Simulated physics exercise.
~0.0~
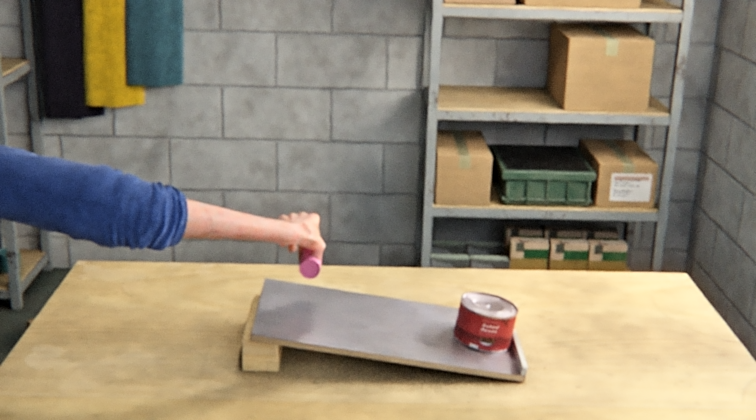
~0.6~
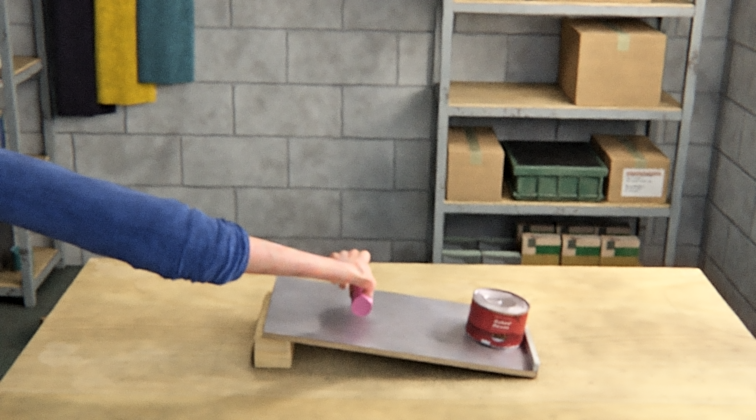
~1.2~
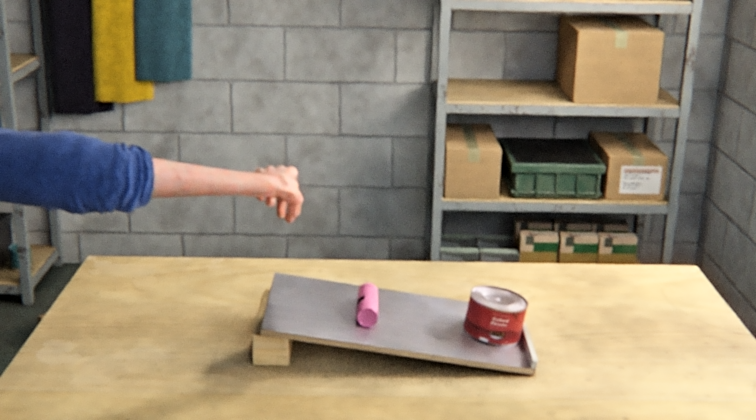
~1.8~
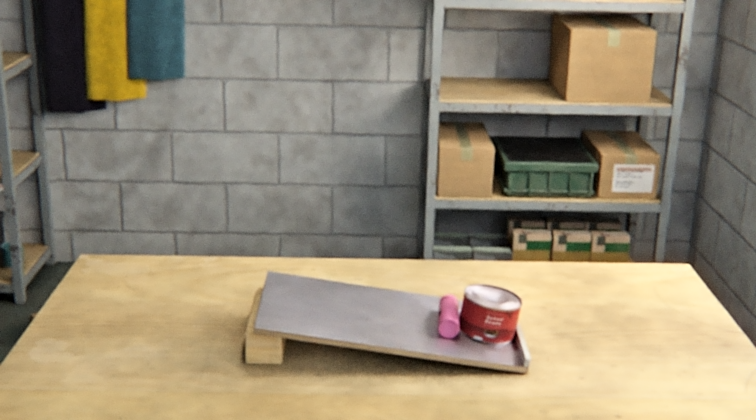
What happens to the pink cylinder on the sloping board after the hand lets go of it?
It goes down the slope to the right and ends up beside the red tub near the low end of the board.
